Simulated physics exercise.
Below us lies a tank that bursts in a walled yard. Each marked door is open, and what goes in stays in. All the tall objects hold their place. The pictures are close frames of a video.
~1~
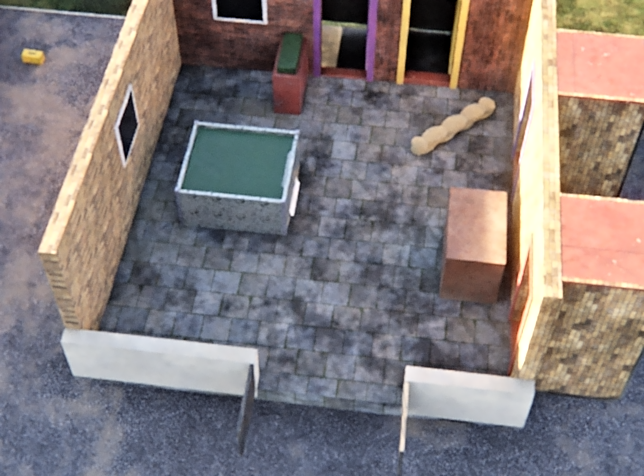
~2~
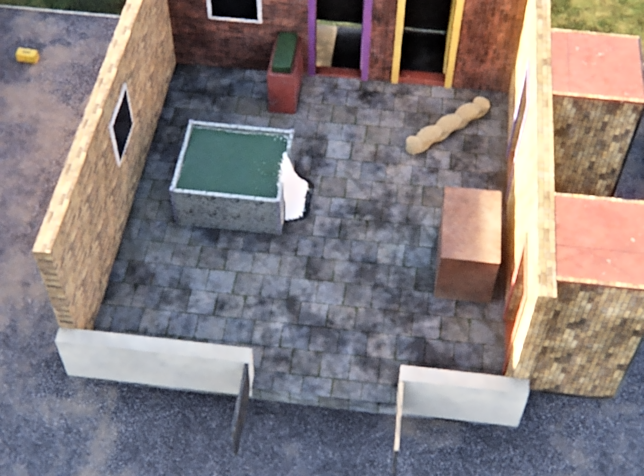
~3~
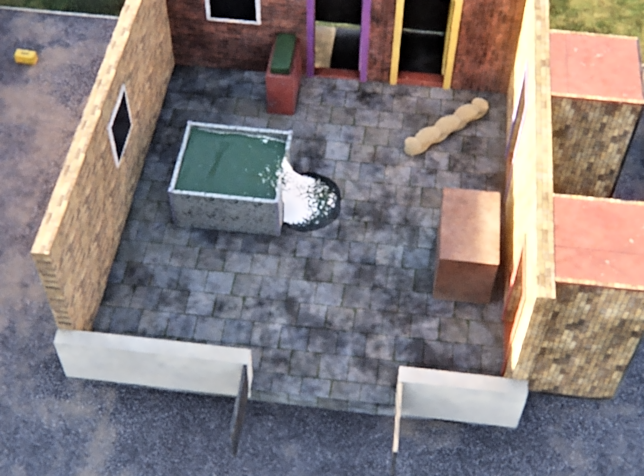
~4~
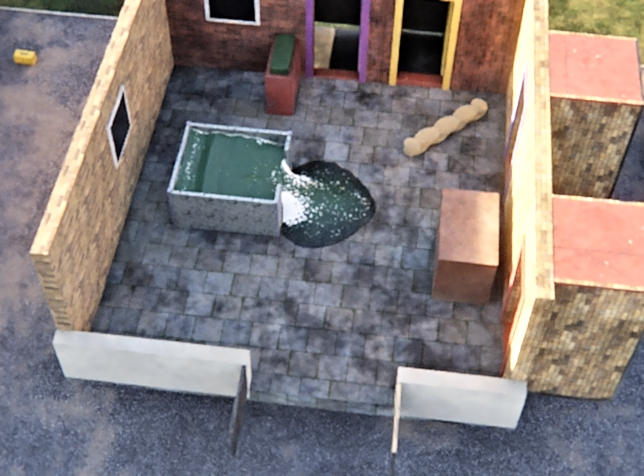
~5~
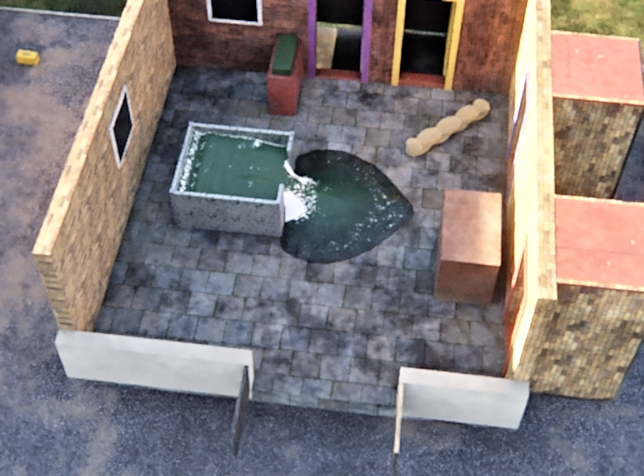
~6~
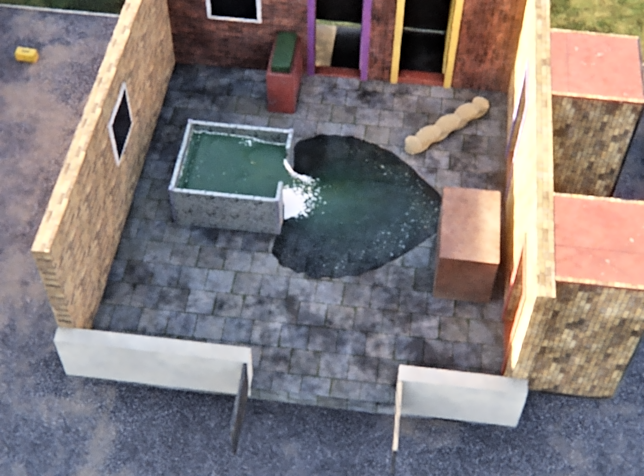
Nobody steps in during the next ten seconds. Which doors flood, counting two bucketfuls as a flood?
One by one: The purple door takes more than that; the red door takes more than that; the yellow door stays under that; the blue door stays under that.
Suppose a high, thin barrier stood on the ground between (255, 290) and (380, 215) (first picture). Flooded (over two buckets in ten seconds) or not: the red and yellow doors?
One by one: The red door takes less, the yellow door lets more in.
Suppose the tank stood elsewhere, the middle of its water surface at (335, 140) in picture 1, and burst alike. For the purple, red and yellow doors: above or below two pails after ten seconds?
My reading: The purple door is over; the red door is under; the yellow door holds.
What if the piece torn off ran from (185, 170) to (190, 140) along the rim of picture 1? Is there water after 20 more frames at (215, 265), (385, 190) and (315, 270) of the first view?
As listed: Awash, dry, free of water.
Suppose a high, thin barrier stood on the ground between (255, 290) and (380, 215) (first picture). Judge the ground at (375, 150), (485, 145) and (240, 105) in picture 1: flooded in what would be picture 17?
As listed: Wet, covered, no water.
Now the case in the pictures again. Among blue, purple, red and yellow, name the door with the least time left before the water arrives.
That is the door marked blue.
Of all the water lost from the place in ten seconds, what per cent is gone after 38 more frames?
About 45 per cent.
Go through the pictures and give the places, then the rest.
In the first frame, the open tank at (239, 164) is whole and still.
In the second frame, water pours out at (284, 187) and has run to (305, 181).
In the third frame, water pours out at (283, 190) and has run to (336, 194).
In the fourth frame, the front is at (372, 206), out from the gap at (282, 191).
In the fifth frame, the front is at (408, 209), out from the gap at (284, 190).
In the sixth frame, water pours out at (283, 188) and has run to a hidden place.
A moment on, water covers 30 % of the floor; the purple door not reached, the red door not reached, the yellow door not reached, the blue door wet at the sill, nothing in.
Next, water covers 40 % of the floor; the purple door not reached, the red door not reached, the yellow door wet at the sill, nothing in, the blue door wet at the sill, nothing in.
Then, water covers 45 % of the floor; the purple door wet at the sill, nothing in, the red door under two buckets in, the yellow door under two buckets in, the blue door wet at the sill, nothing in.
Later, water covers 55 % of the floor; the purple door under two buckets in, the red door over two buckets in, the yellow door under two buckets in, the blue door wet at the sill, nothing in.
In the end, water covers 80 % of the floor; the purple door over two buckets in, the red door over two buckets in, the yellow door under two buckets in, the blue door wet at the sill, nothing in.
